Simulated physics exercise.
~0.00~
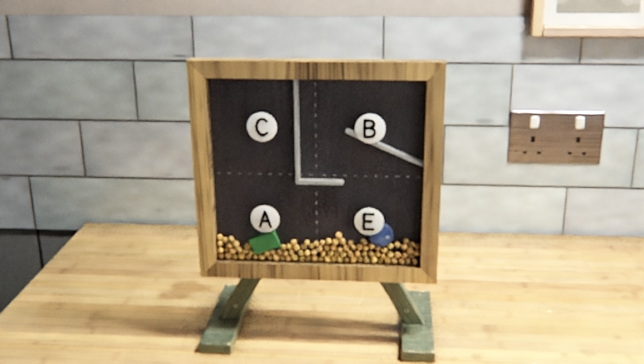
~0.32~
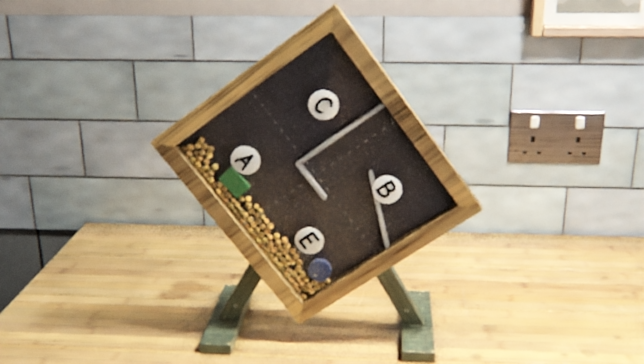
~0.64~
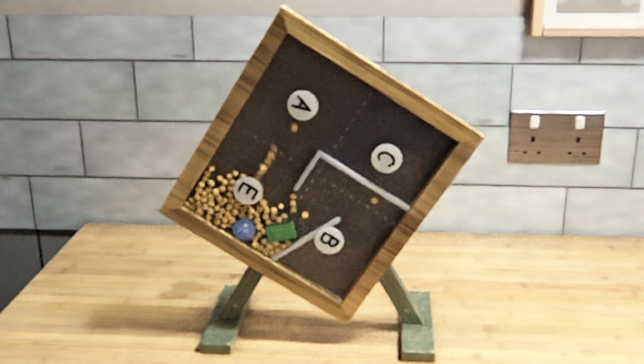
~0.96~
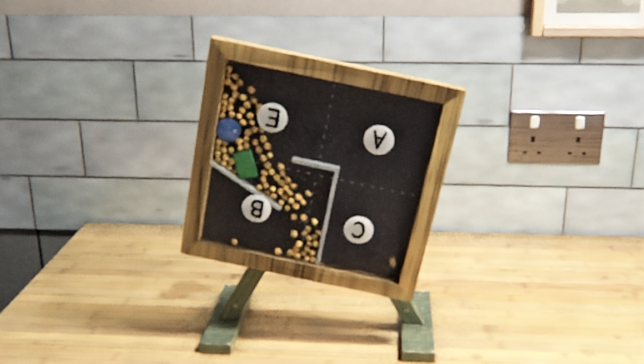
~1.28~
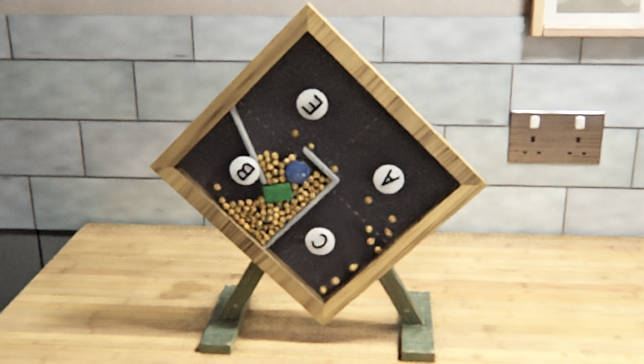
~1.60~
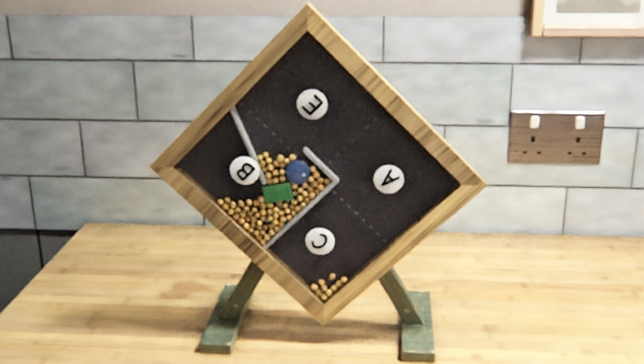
On a wooden worktop before a grey tiled wall, seen straight on, a square wooden case with a dark interior stands on green feet, holding pale beads, a green block at lower left and a blue disc at lower right. The case turns clockwise, and the beads, block and disc slide into the corner by E. As it tips nearly upside down, they spill past the thin bars towards B, and some beads drop towards C. It stops tilted on one corner, with disc, block and many beads resting by B and the last stray beads settled in the bottom corner below C.
